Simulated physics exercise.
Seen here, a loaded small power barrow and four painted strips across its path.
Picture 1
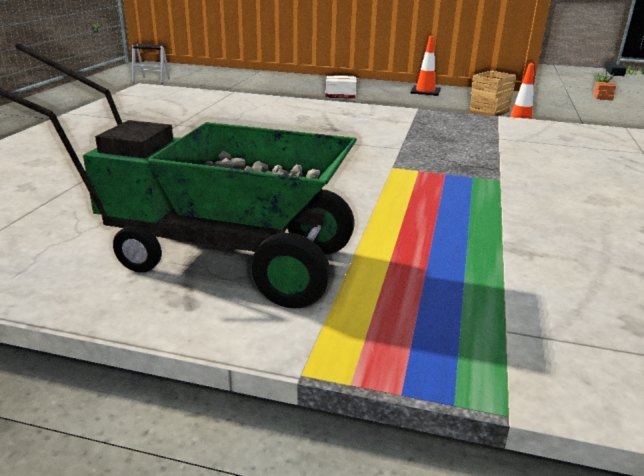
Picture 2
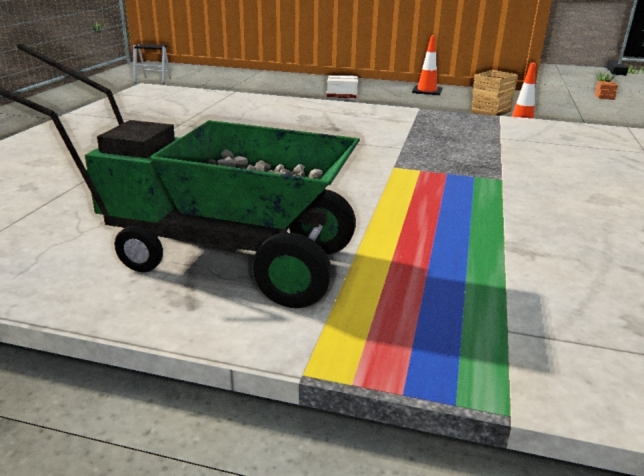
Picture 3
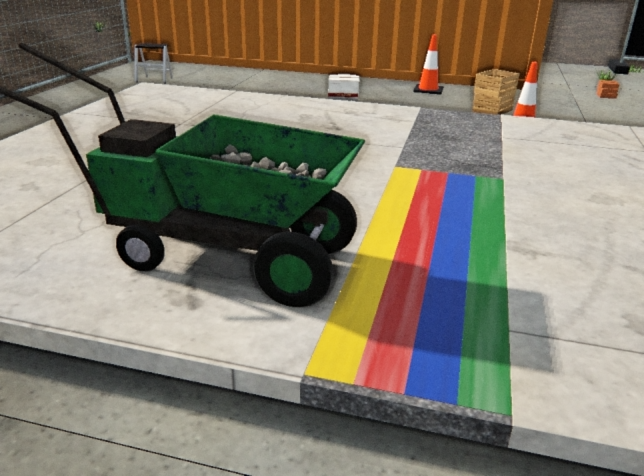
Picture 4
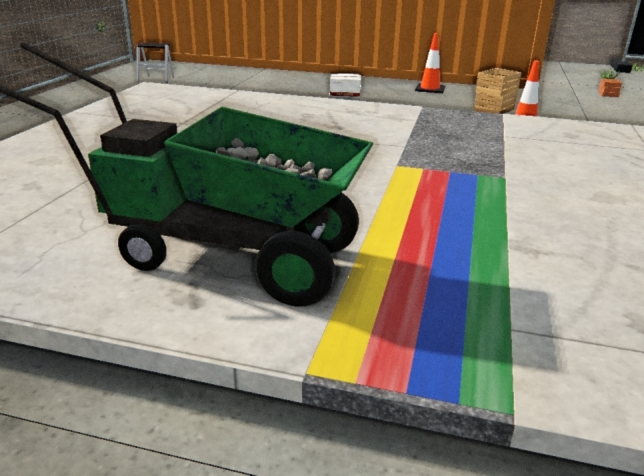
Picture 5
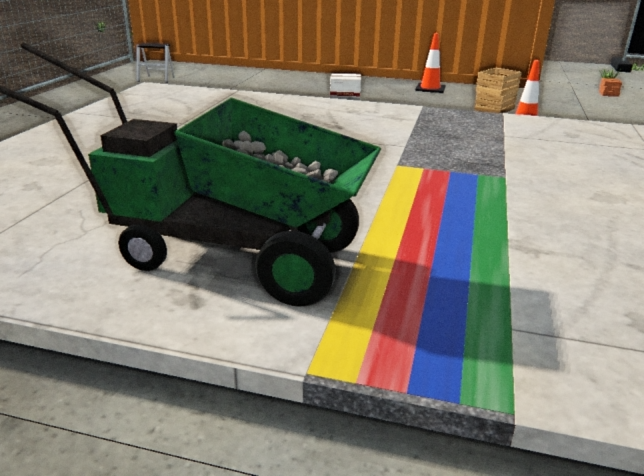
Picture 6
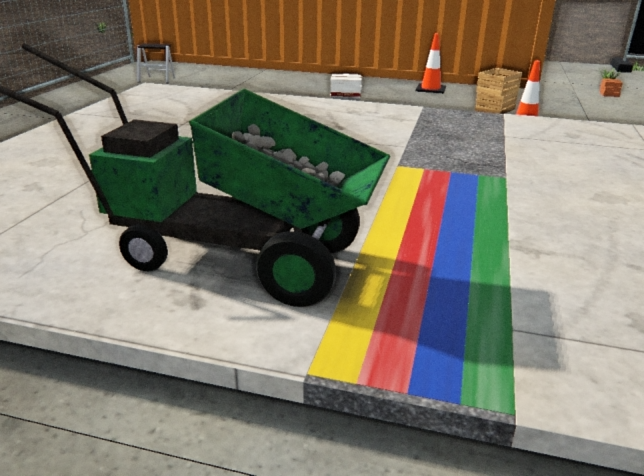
A green power barrow loaded with broken grey stones stands at left on a pale concrete slab, seen from slightly above and to one side, its dark handles at far left. Yellow, red, blue and green strips cross the slab to its right, with an orange corrugated wall and two traffic cones behind. The skip starts level, then its rear rises steadily and its lip tilts down rightward, while the wheels stay put and the view barely shifts.
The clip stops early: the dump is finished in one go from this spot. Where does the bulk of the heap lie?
Most covered: The blue band.
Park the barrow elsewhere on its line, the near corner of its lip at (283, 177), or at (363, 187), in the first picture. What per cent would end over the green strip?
Near 0 % and 50 %.
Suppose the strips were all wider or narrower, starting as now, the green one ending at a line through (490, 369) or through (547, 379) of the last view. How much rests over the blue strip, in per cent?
About 40 and 40 per cent.
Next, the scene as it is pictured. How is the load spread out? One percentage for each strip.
Yellow strip: 0 %, red strip: 15 %, blue strip: 40 %, green strip: 20 %.
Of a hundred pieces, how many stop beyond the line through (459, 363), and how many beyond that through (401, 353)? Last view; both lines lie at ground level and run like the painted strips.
First some 30, then 70 per cent.
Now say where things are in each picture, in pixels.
The first frame shows lip of the skip near (326, 183), level; top of the load near (249, 175), broken stones; yellow strip near (341, 340); red strip near (386, 348); blue strip near (434, 357); green strip near (482, 366).
The second frame shows lip of the skip near (329, 183), level; top of the load near (252, 174).
The third frame shows lip of the skip near (335, 185), tipped barely; top of the load near (246, 174).
The fourth frame shows lip of the skip near (344, 188), tipped a little; top of the load near (234, 163).
The fifth frame shows lip of the skip near (354, 194), tipped a little; top of the load near (241, 156).
The sixth frame shows lip of the skip near (365, 203), tipped clearly; top of the load near (239, 152); yellow strip near (347, 338); red strip near (392, 347); blue strip near (440, 355); green strip near (489, 364).
Shortly afterwards, skip tipped steeply; the whole lot in the skip.
Next, skip tipped right over; near two thirds in the skip; a little over the red strip; near a quarter over the blue strip.
Some moments later, skip tipped right over; near a quarter in the skip; a little over the red strip; near a third over the blue strip; near a quarter over the green strip; only a few off the paint.
In the end, skip tipped right over; near a quarter in the skip; none at all over the yellow strip; a little over the red strip; near a third over the blue strip; near a quarter over the green strip; only a few off the paint.
